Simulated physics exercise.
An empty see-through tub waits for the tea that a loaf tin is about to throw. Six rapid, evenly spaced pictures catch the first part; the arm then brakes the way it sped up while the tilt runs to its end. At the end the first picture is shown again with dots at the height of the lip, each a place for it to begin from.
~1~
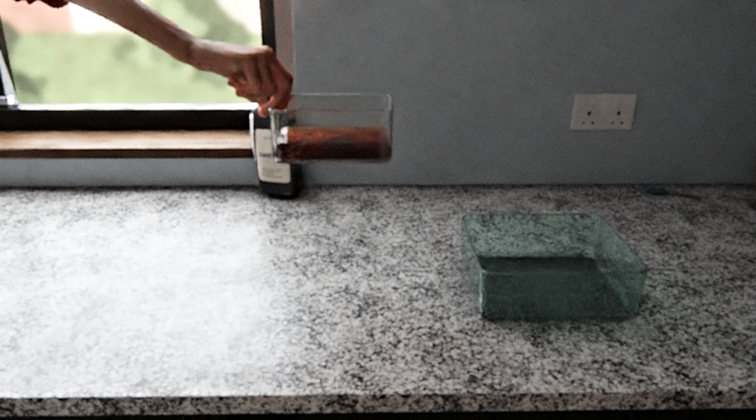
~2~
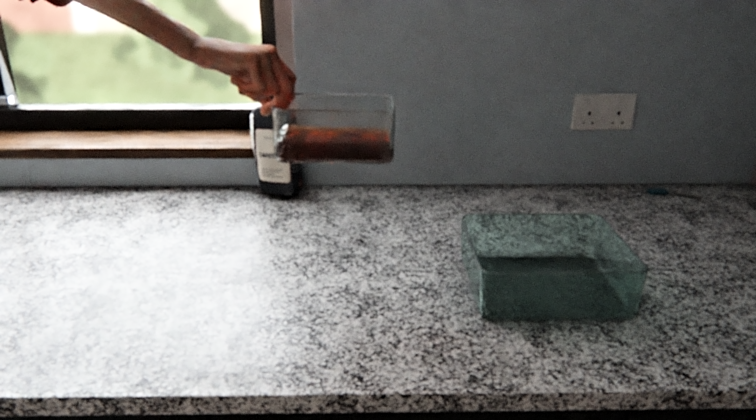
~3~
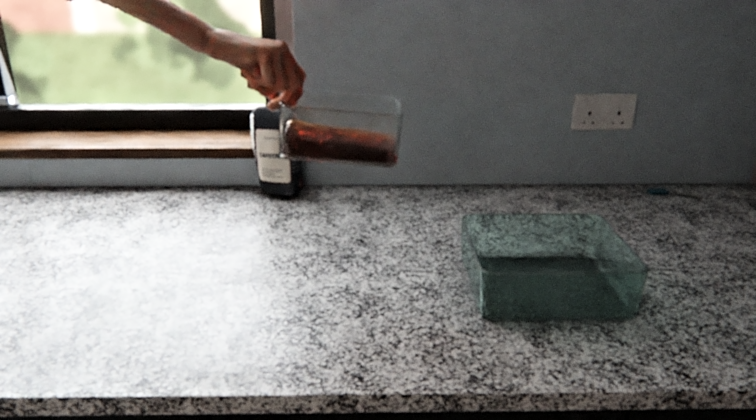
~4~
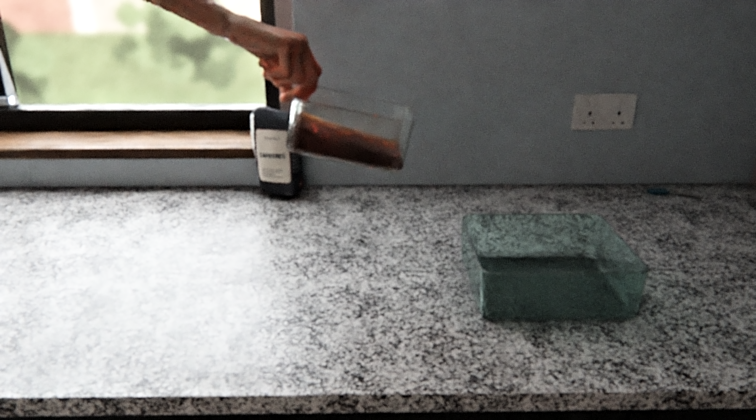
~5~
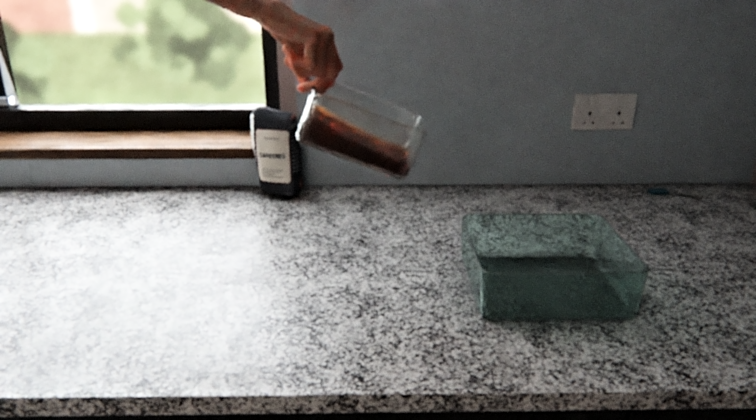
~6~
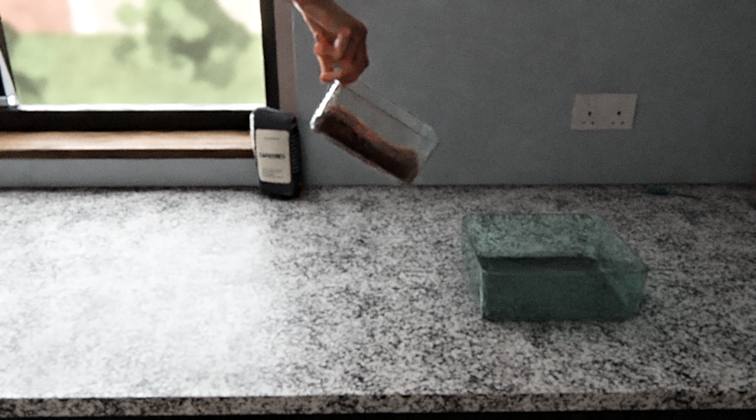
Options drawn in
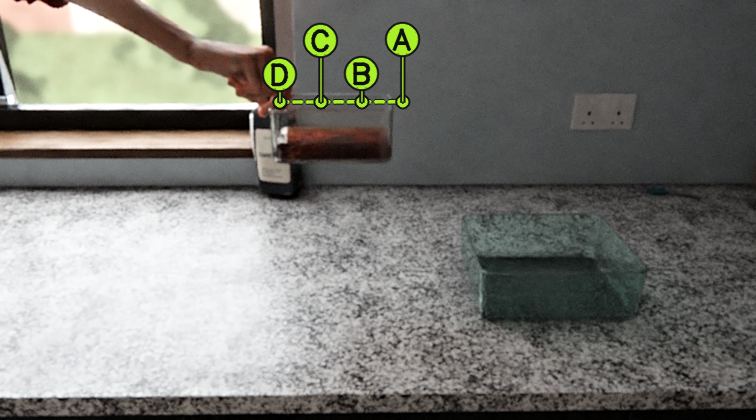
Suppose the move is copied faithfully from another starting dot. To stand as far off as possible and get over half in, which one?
It is C.
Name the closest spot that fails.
Spot D.
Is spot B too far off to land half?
No.
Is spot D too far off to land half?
Yes, that goes wrong.
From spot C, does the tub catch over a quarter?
Yes, clearly.
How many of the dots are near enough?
Three.
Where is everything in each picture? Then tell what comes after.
The first picture shows upright, lip at (389, 101); tub from (478, 317) to (636, 315); nothing has left yet.
The second picture shows upright, lip at (392, 102); nothing has left yet.
The third picture shows tipped about 5°, lip at (399, 107); nothing has left yet.
The fourth picture shows tipped about 12°, lip at (410, 114); nothing has left yet.
The fifth picture shows tipped about 21°, lip at (423, 124); nothing has left yet.
The sixth picture shows tipped about 33°, lip at (435, 135); nothing has left yet.
On the marked copy, A at (402, 101); B at (361, 101); C at (320, 102); D at (279, 102).
Choosing A, about 76 % lands in the tub, 10 % falls short and 14 % goes beside or beyond.
Choosing B, about 67 % lands in the tub, 13 % falls short and 20 % goes beside or beyond.
Choosing C, about 68 % lands in the tub, 21 % falls short and 11 % goes beside or beyond.
Choosing D, about 15 % lands in the tub, 82 % falls short and 4 % goes beside or beyond.
